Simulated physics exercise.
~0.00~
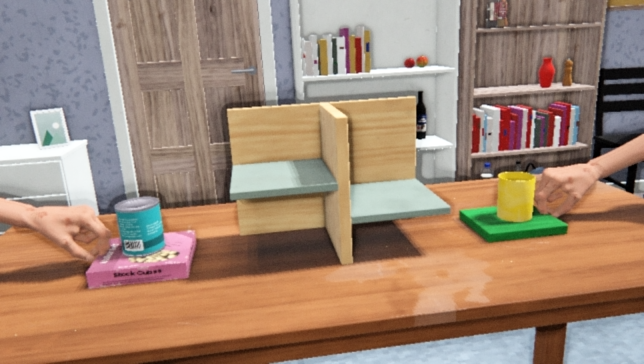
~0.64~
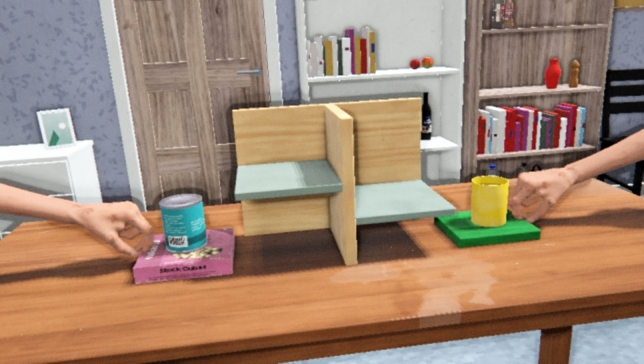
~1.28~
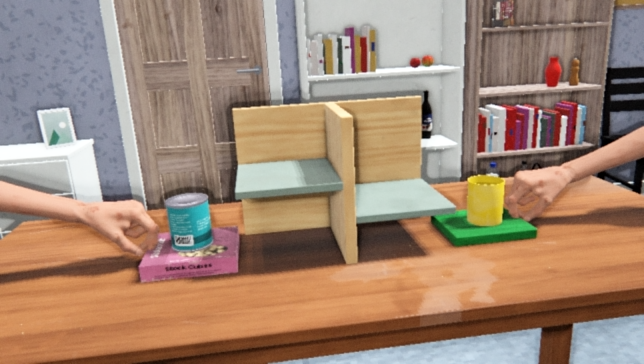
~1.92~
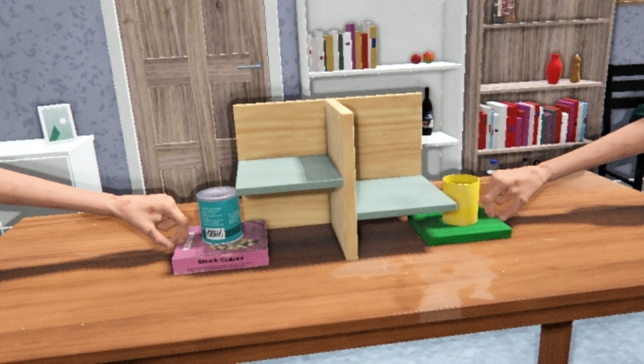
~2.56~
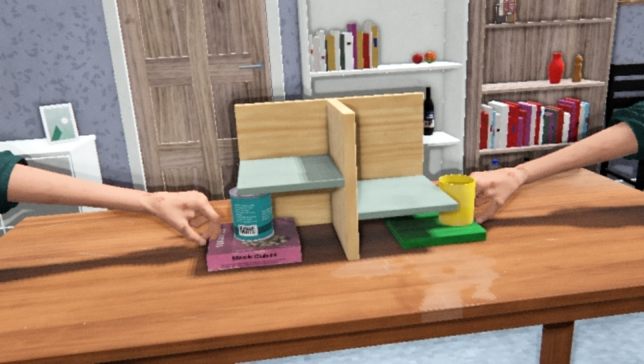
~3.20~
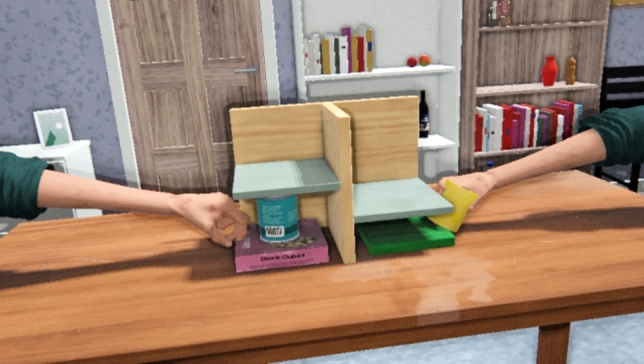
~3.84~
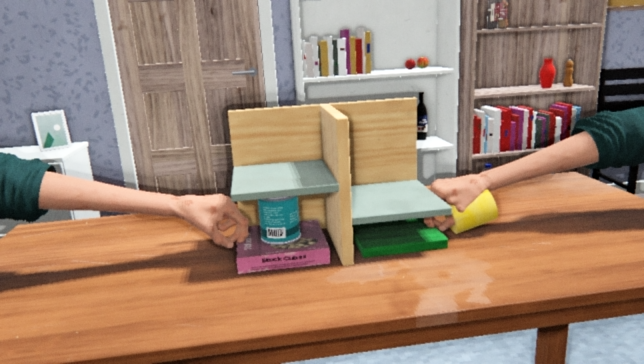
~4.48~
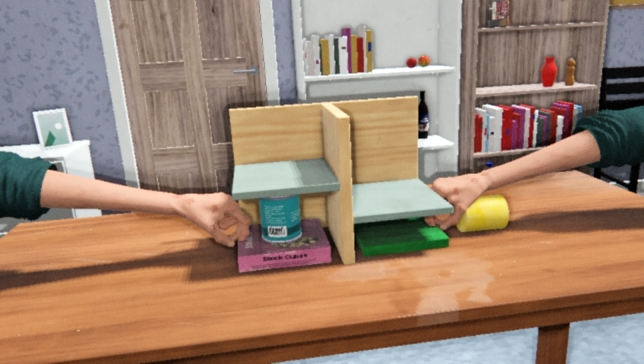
At the start, a turquoise can stands on a pink box at the left of a wooden table, and a yellow cup stands on a green board at the right, with a hand beside each. Between them is a wooden stand with two pale shelves. The hands push both loads inward, and the can slides beneath the left shelf. The yellow cup meets the edge of the lower right shelf, shifts back on its board and tips over. Finally, the can stands upright under its shelf, while the cup lies on its side to the right of the green board.
